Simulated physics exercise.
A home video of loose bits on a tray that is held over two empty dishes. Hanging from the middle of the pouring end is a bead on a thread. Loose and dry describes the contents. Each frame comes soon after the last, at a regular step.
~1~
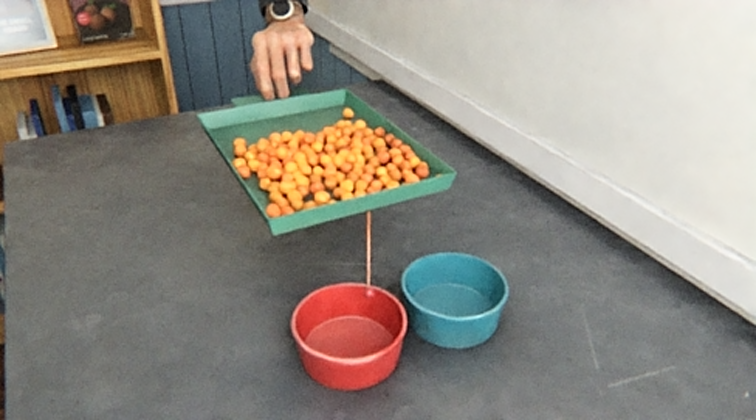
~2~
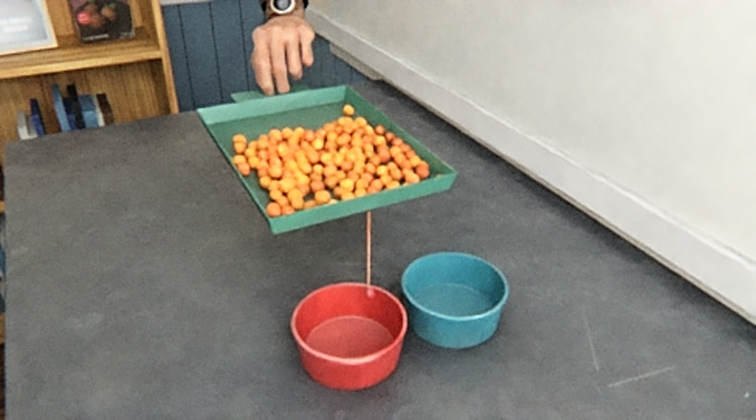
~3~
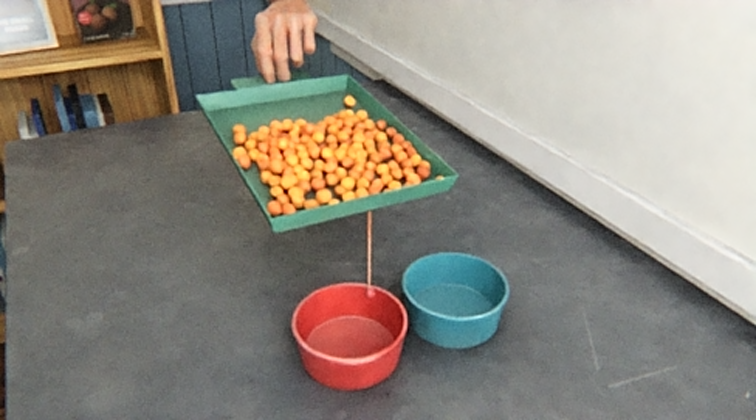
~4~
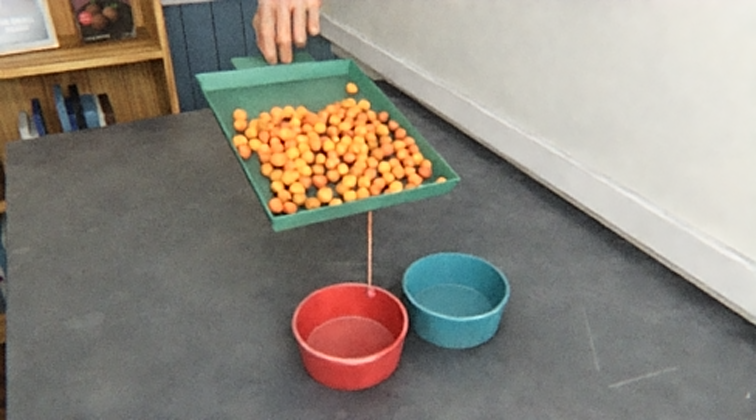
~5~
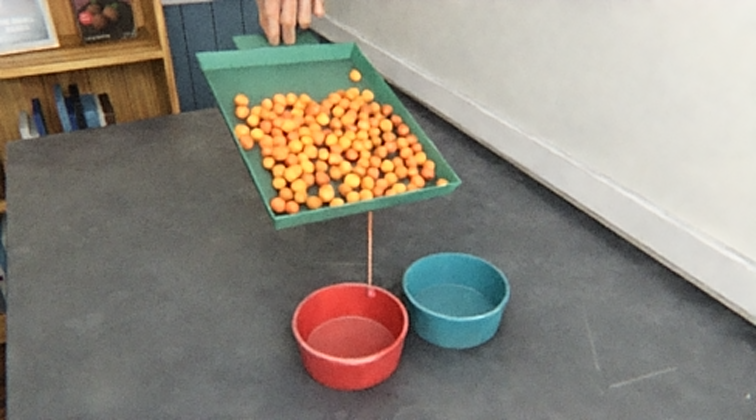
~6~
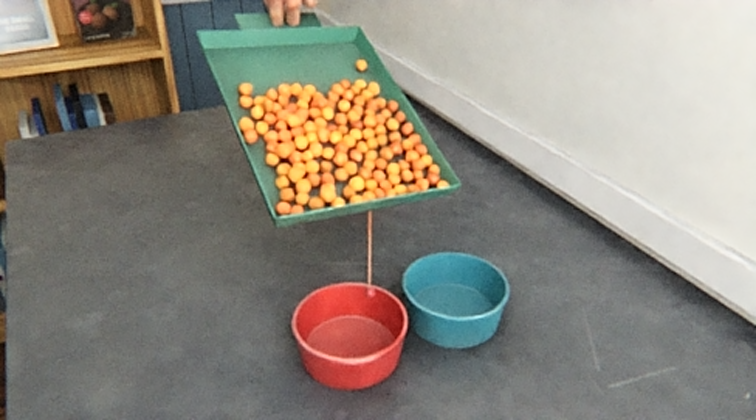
A hand raises the back of a green tray of orange bits above two dishes.
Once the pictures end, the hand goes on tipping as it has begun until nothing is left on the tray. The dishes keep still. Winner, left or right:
Bigger share: Right.
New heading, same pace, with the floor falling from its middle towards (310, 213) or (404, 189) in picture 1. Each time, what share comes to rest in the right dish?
You'd see roughly 0 per cent the first time and 70 per cent the second.
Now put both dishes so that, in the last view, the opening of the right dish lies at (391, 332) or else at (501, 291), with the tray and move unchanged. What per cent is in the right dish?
I'd say about 40 percent, followed by about 20 percent.
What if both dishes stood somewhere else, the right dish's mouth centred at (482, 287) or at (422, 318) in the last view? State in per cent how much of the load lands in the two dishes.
Roughly 60 % and then 60 %.
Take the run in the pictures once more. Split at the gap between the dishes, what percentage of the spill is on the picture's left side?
Roughly 20 percent.
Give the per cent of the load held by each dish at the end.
Left dish: Roughly 10 per cent; right dish: Roughly 30 per cent.
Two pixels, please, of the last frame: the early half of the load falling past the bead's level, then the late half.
Points: About (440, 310), then about (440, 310).
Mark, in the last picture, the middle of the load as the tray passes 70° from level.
In the last view the centre sits at roughly (376, 139).
Just after the last frame, tray tipped steeply; almost all on the tray; just a few in the air.
A moment on, tray tipped past a quarter turn; about a tenth on the tray; about a tenth in the left dish; roughly a quarter in the right dish; roughly half outside both; roughly a quarter in the air.
Further on, tray tipped past a quarter turn; about a tenth in the left dish; roughly a third in the right dish; roughly two thirds outside both.
When it is over, tray tipped past a quarter turn; about a tenth in the left dish; roughly a third in the right dish; roughly two thirds outside both.
